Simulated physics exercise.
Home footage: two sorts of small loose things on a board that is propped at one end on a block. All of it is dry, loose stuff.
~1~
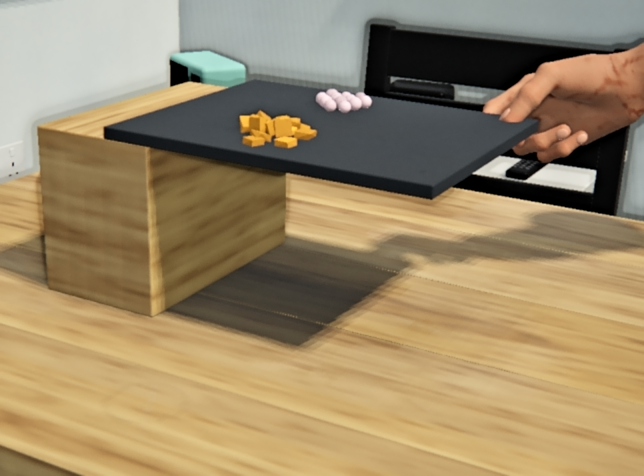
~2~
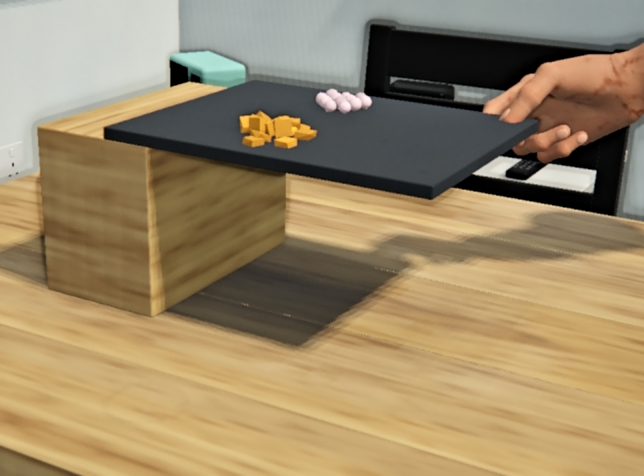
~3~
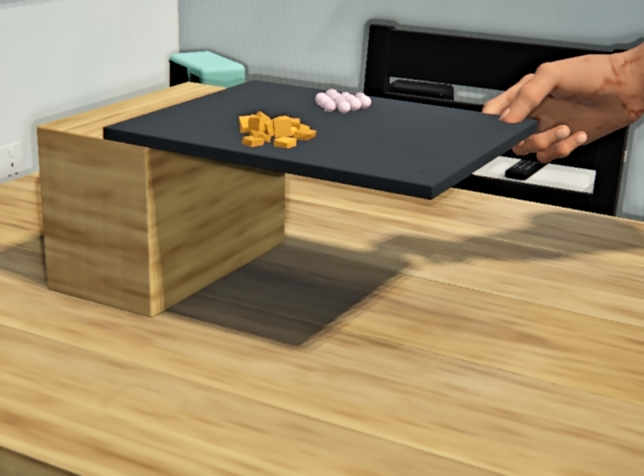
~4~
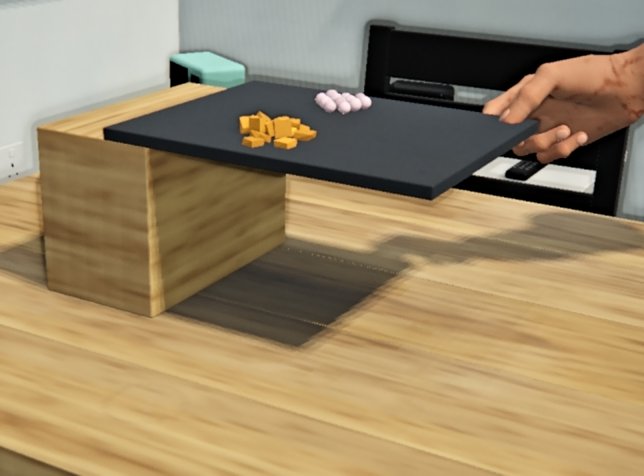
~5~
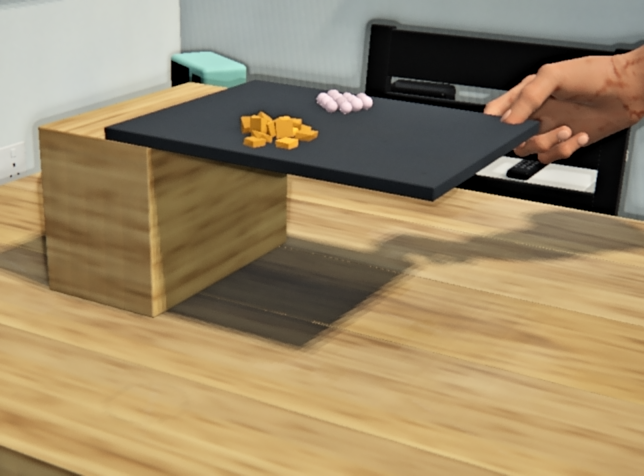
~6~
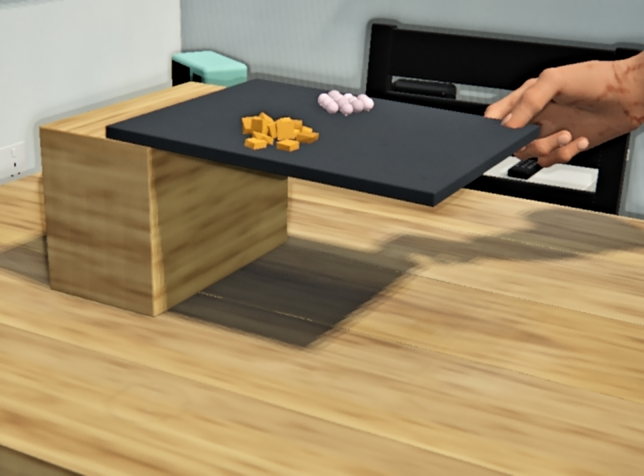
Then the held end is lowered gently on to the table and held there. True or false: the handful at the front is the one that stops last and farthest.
False, it is the back one.
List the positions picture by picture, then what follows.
Held end of the board (426, 188), level; block (172, 189), tall, over half the board's length; near handful (271, 126), a few small crackers; far handful (350, 101), a few sugar pearls, in the first frame.
Held end of the board (426, 188), level; far handful (350, 101), in the second frame.
Held end of the board (426, 188), level; near handful (270, 126), in the third frame.
Held end of the board (426, 189), level; far handful (350, 102), in the fourth frame.
Held end of the board (427, 190), level; near handful (272, 127), in the fifth frame.
Held end of the board (428, 195), down by 1°; block (174, 189); near handful (273, 128), not moving; far handful (352, 103), not moving, in the sixth frame.
Then, 0.49 s later than the last frame, board sloping at 16°; near handful every one still on the board; far handful every one still on the board.
Then, 1.01 s later than the last frame, board sloping at 32°; near handful every one still on the board; far handful mostly up to a board's length out.
Then, 1.63 s later than the last frame, board resting at 37°; near handful mostly at the foot of the board; far handful mostly one to two board lengths out.
When it is over, board resting at 37°; near handful mostly at the foot of the board; far handful mostly more than two board lengths out, roughly a third gone off the table; the far handful has gone farther.
